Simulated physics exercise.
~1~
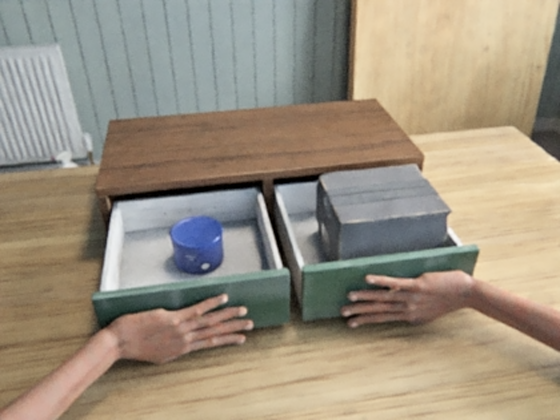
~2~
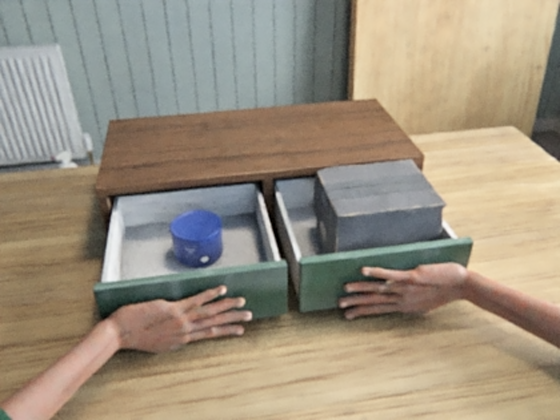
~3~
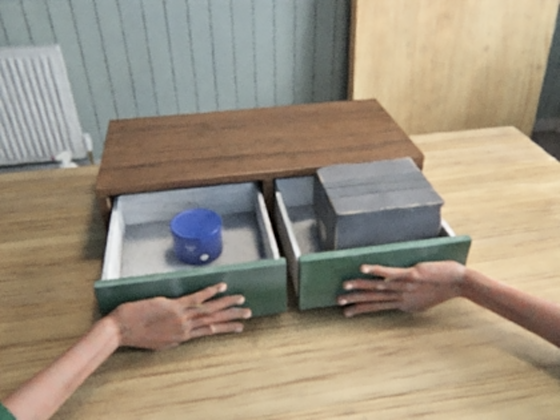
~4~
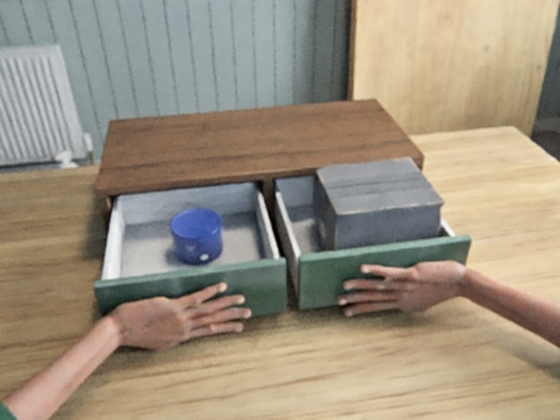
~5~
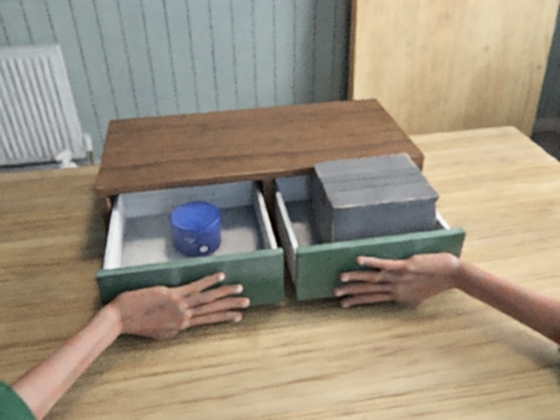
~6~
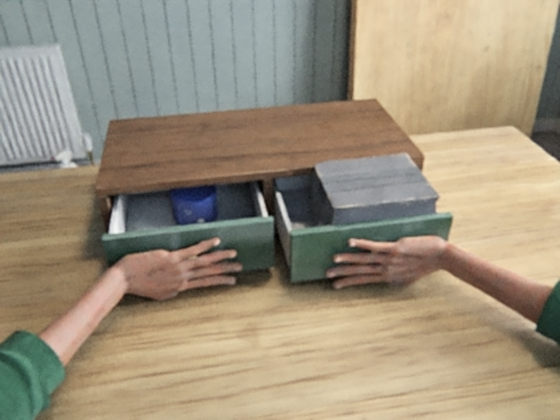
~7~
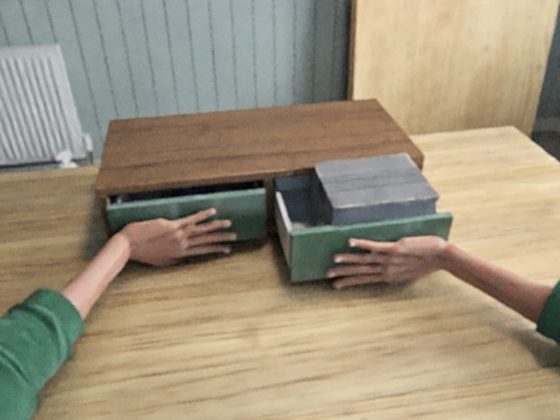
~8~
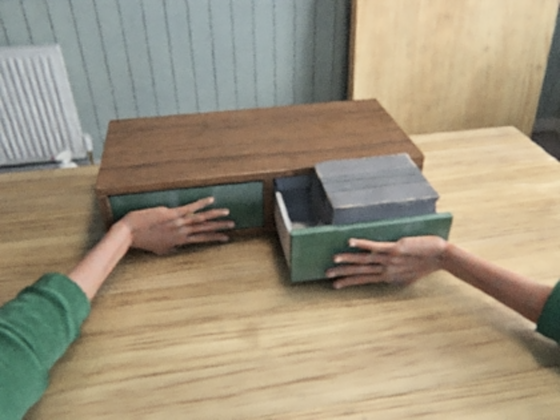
Two green-fronted drawers, pulled out of a small brown wooden chest on a pale wood table, are pushed inward by a pair of hands, seen from slightly above by a still camera. A blue tub sits in the left drawer and a large grey box in the right, with a radiator and blue-green panelling behind. Both drawers slide in slightly, pause, then move further. The right drawer stops with the box at the chest's front edge, while the left keeps going, hiding the tub. Finally the left drawer shuts flush and the right stays jammed open, a hand still against each.
